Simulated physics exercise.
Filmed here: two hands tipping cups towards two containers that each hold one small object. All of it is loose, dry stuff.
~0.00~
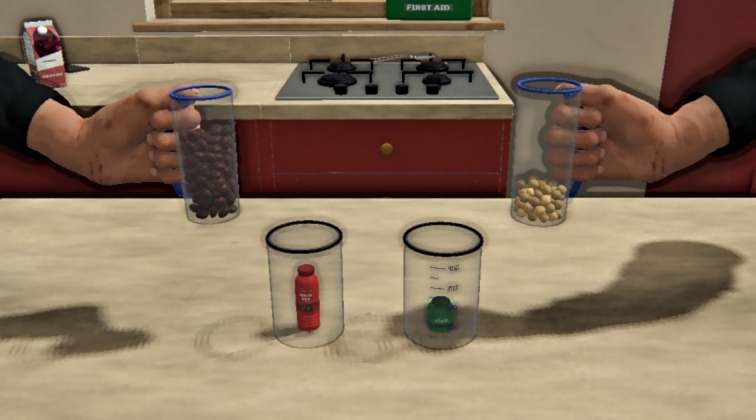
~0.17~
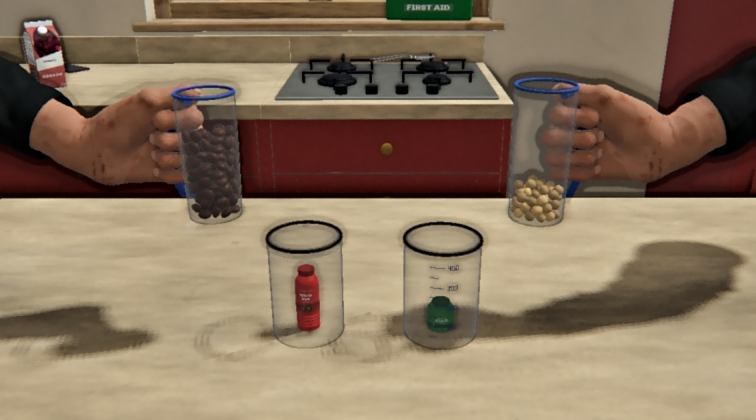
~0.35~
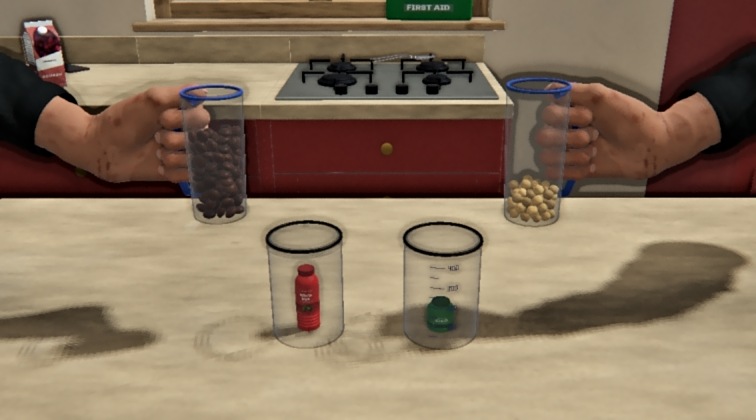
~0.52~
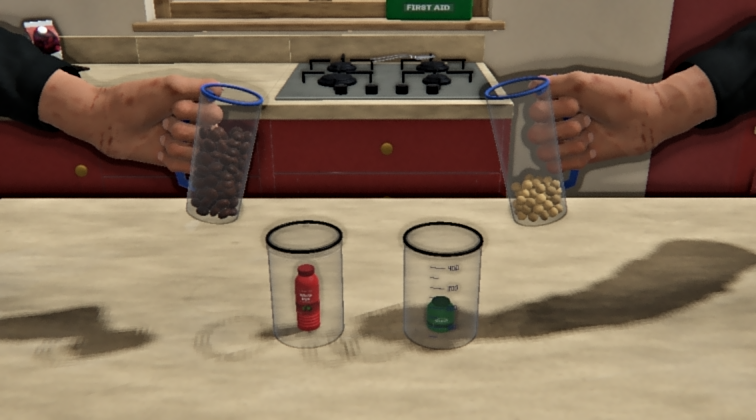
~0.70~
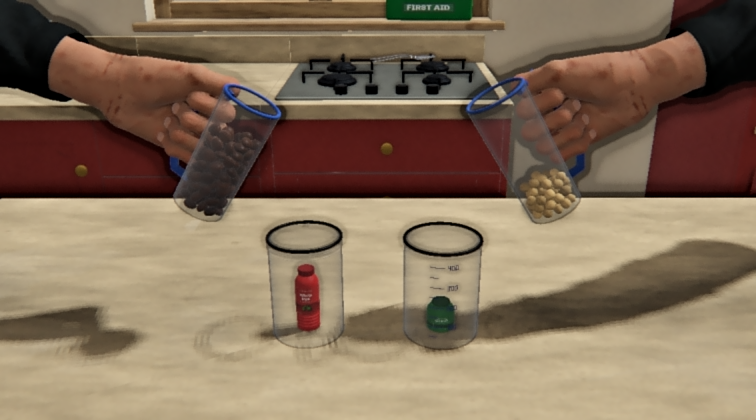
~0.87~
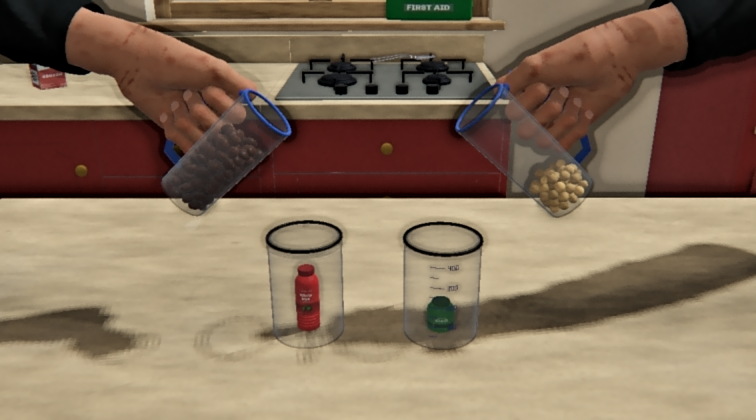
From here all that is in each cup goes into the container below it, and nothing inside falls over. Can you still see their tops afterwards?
Left object: Peeks out; right object: Peeks out.
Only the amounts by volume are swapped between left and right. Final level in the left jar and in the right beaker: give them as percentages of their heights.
About 20 left, 50 right.
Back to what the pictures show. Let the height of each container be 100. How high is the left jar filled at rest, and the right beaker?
Roughly 50 % for the left and 25 % for the right.
After 1.11 s, left jar empty, all of its cupful still in the cup; right beaker empty, all of its cupful still in the cup.
After 1.41 s, left jar empty, all of its cupful still in the cup; right beaker empty, all of its cupful still in the cup.
After 1.73 s, left jar nearly empty, the bulk of its cupful still in the cup; right beaker nearly empty, the bulk of its cupful still in the cup.
In the end (2.6 s), left jar half full (surface near (307, 283)), one piece on the counter; right beaker a quarter full (surface near (441, 304)), nothing beside it; the left thing is still showing; the right thing is still showing.
